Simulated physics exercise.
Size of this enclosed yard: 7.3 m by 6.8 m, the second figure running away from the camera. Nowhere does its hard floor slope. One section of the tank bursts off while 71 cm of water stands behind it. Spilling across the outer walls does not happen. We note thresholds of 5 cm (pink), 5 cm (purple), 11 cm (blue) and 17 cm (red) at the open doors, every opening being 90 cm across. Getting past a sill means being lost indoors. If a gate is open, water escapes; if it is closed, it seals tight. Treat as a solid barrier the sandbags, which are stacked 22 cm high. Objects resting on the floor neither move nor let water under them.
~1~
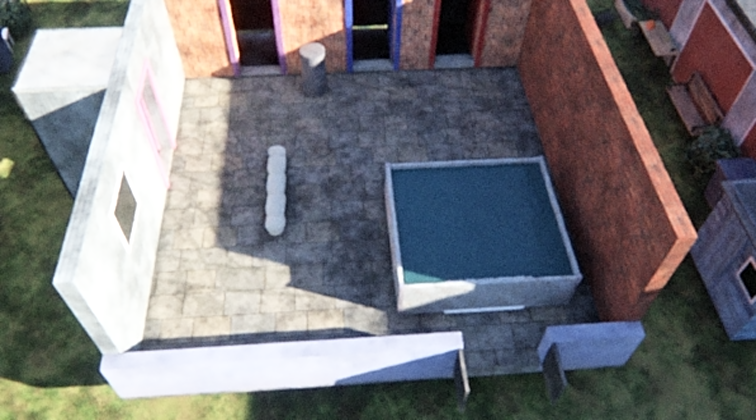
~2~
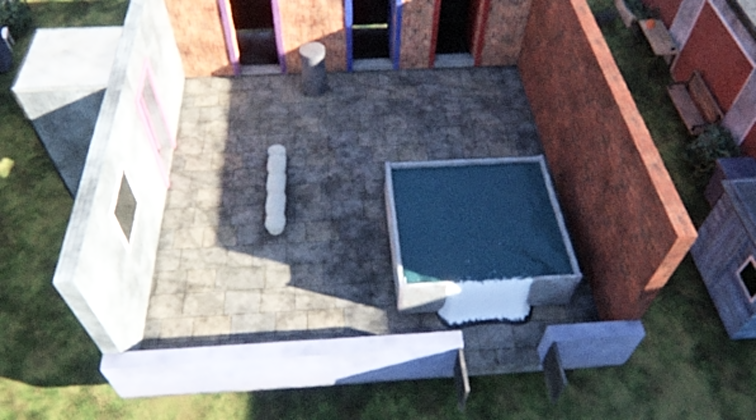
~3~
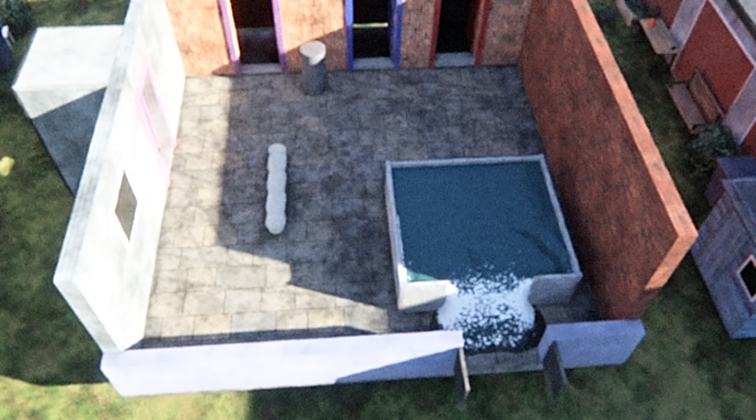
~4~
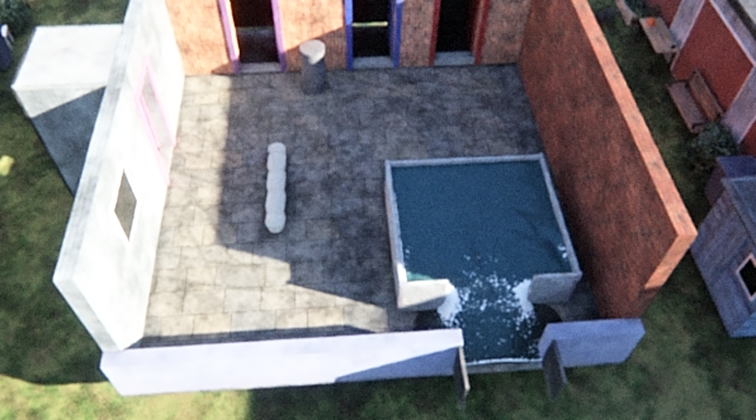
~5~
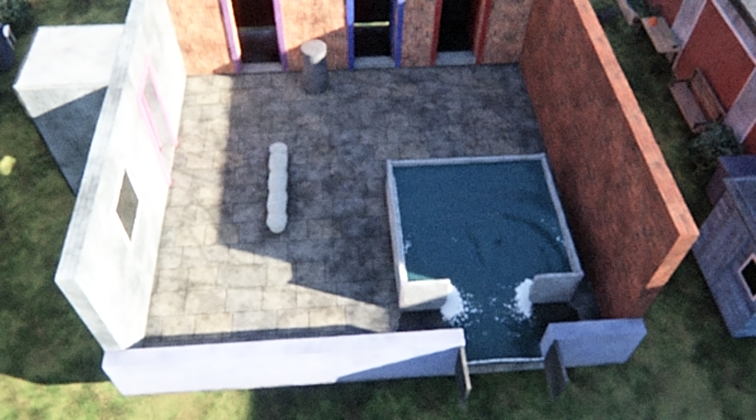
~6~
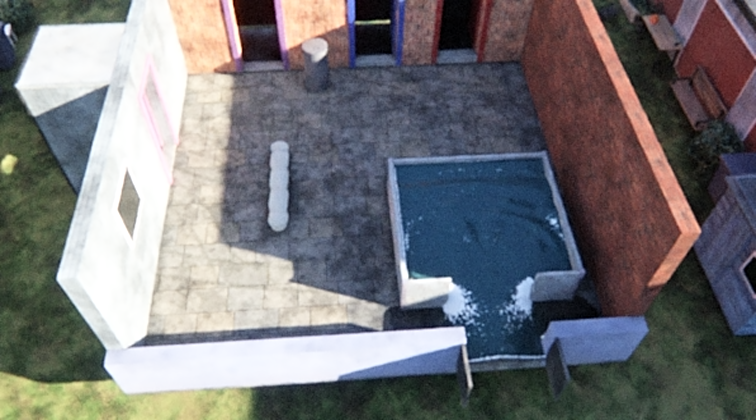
A raised tank of blue-green water sat in a walled, paved yard until part of its front side gave way, and water poured out in a white, foamy rush onto the paving between the low front walls.
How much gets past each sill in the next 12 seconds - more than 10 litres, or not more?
At the end, at the pink door the water let in will remain short of the limit; at the purple door the water let in will remain short of the limit; at the blue door the water let in will remain short of the limit; at the red door the water let in will remain short of the limit.
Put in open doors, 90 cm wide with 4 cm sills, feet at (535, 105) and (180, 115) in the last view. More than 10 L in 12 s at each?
Less, less.
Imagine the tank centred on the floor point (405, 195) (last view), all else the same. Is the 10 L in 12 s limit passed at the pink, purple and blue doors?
Pink: Within limit; purple: Too much; blue: Within limit.
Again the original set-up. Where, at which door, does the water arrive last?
The purple one.
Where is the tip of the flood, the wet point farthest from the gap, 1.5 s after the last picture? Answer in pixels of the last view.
Near (189, 367).
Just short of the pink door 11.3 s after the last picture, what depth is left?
The depth there is around 1.5 cm.
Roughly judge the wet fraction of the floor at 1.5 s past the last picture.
I'd guess around 20 %.
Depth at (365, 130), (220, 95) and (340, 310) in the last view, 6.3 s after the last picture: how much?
Depths in turn: Roughly 0, 0 and 2 centimetres.
Then, 0.7 s after the last picture water covers 10 % of the floor and is deepest (44 cm) near (485, 306); pink door not reached, purple door not reached, blue door not reached, red door not reached.
Then, 1.5 s after the last picture water covers 20 % of the floor and is deepest (39 cm) near (485, 306); pink door not reached, purple door not reached, blue door not reached, red door not reached.
Then, 2.8 s after the last picture water covers 30 % of the floor and is deepest (28 cm) near (485, 306); pink door not reached, purple door not reached, blue door not reached, red door not reached.
Then, 6.3 s after the last picture water covers 45 % of the floor and is deepest (17 cm) near (485, 306); pink door 2 cm at the sill, 0 L in, purple door not reached, blue door not reached, red door 4 cm at the sill, 0 L in.
Then, 11.3 s after the last picture water covers 60 % of the floor and is deepest (10 cm) near (485, 306); pink door 2 cm at the sill, 0 L in, purple door 2 cm at the sill, 0 L in, blue door 2 cm at the sill, 0 L in, red door 2 cm at the sill, 0 L in.
